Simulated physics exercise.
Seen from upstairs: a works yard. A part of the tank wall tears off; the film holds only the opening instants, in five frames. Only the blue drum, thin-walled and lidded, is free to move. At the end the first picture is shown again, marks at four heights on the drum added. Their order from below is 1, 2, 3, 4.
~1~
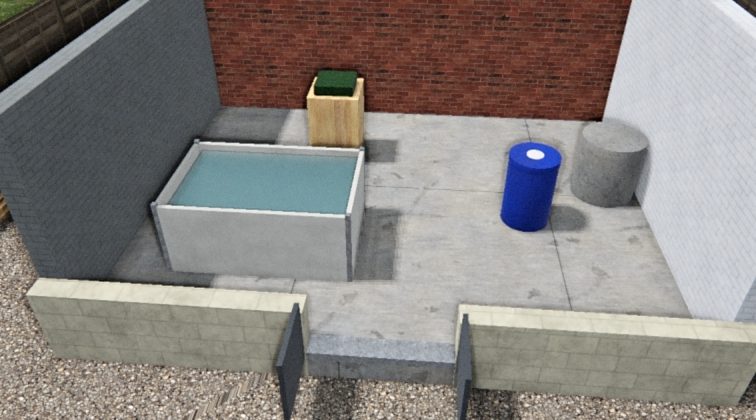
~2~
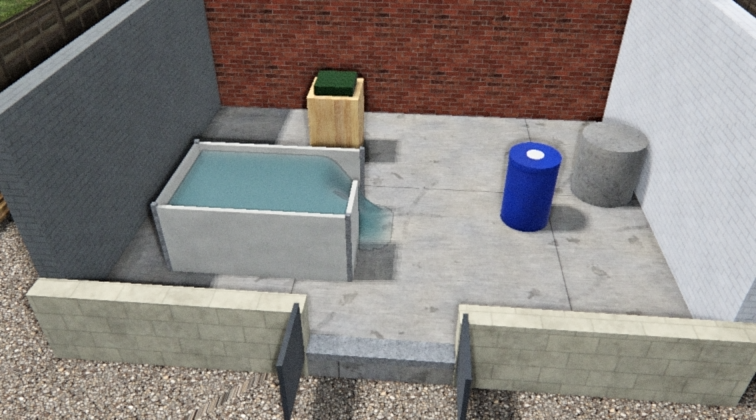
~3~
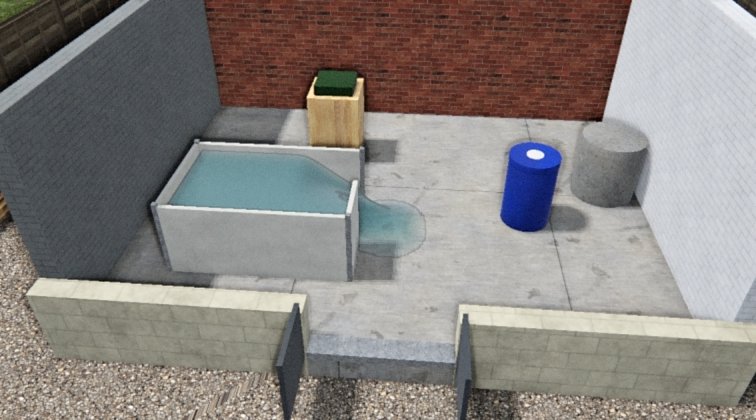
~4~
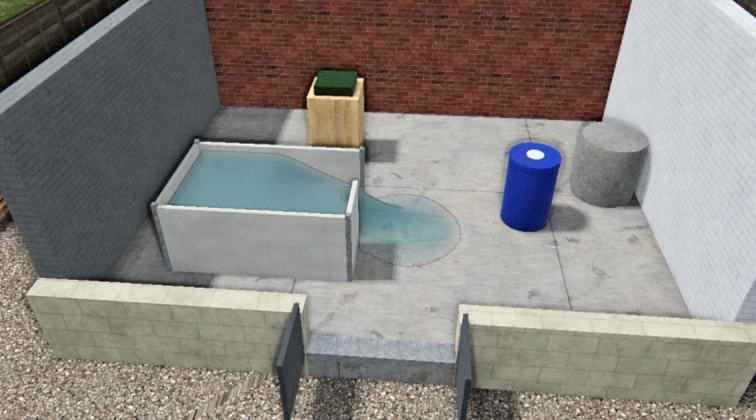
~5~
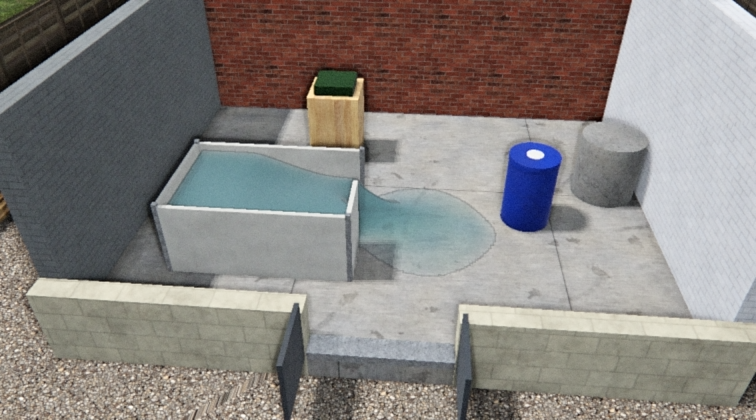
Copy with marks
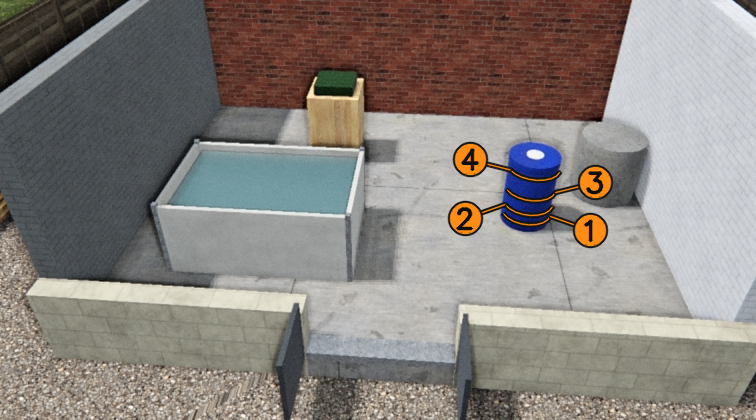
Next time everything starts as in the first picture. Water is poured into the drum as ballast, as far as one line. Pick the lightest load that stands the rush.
Choose 3.
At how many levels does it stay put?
Two of them.
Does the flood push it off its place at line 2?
Yes.
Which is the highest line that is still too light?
2 it is.
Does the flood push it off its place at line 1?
Yes, that goes wrong.
In orange, 1 at (528, 224); 2 at (530, 215); 3 at (533, 200); 4 at (537, 180); from the bottom up 1, 2, 3, 4.
If 1 is chosen, it is pushed about twice its own width away.
If 2 is chosen, it is pushed about half its own width away.
If 3 is chosen, it does not move.
If 4 is chosen, it does not move.
